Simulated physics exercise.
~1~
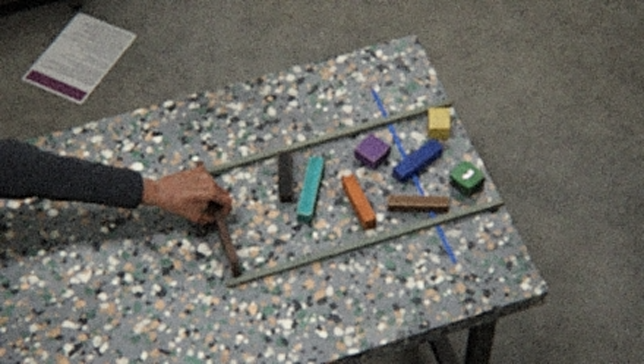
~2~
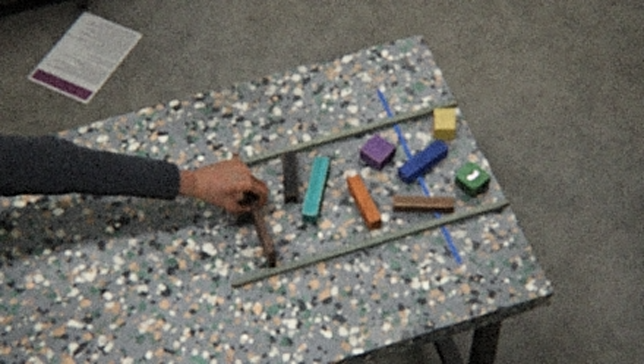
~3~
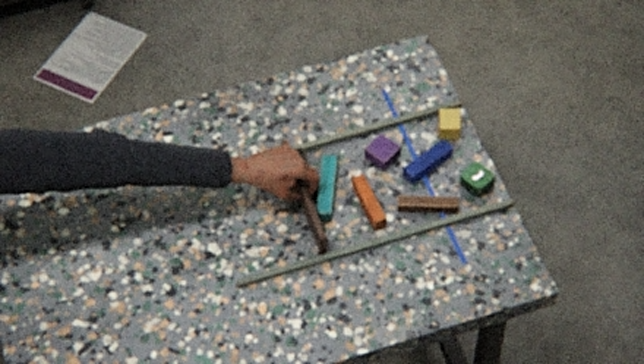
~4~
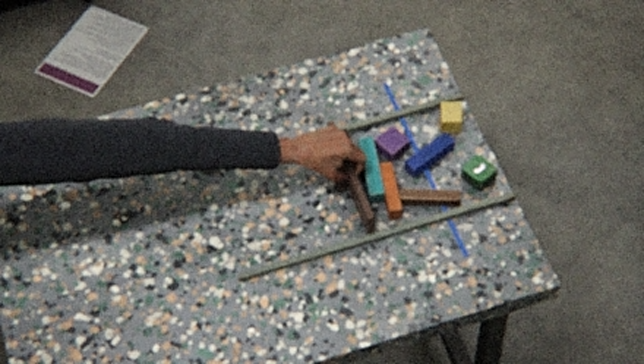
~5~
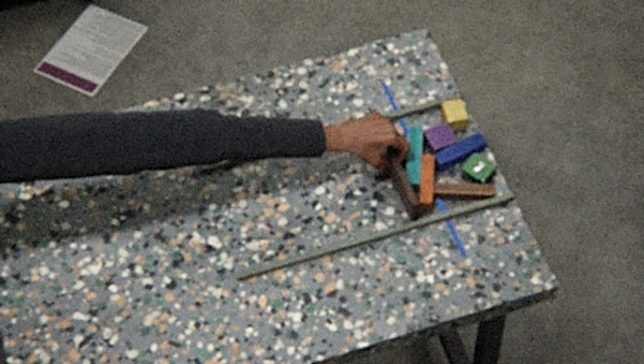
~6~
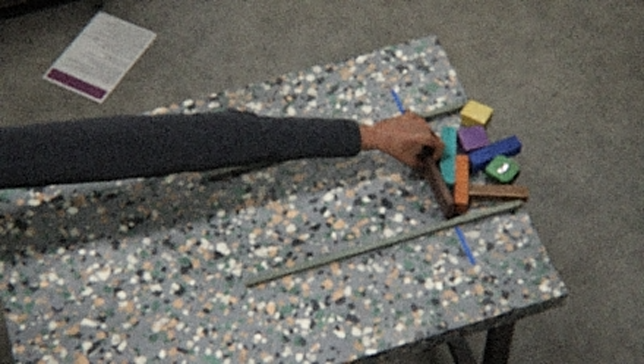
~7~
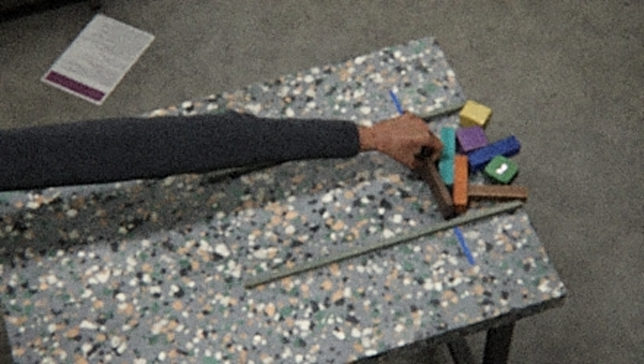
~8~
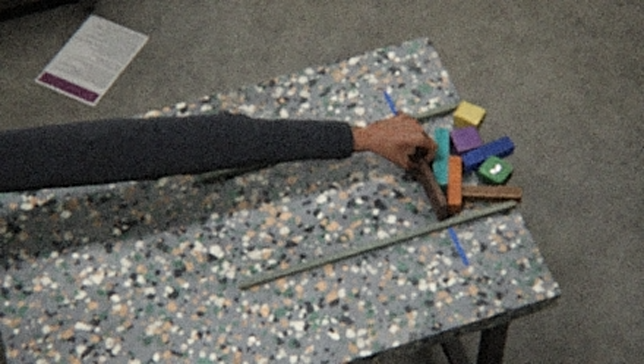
On a speckled table, a hand slid a dark brown board rightward between two rails, gathering the scattered colourful sticks and blocks into a cluster and pushing them toward the far edge, then stopped near the blue tape with none having fallen off.
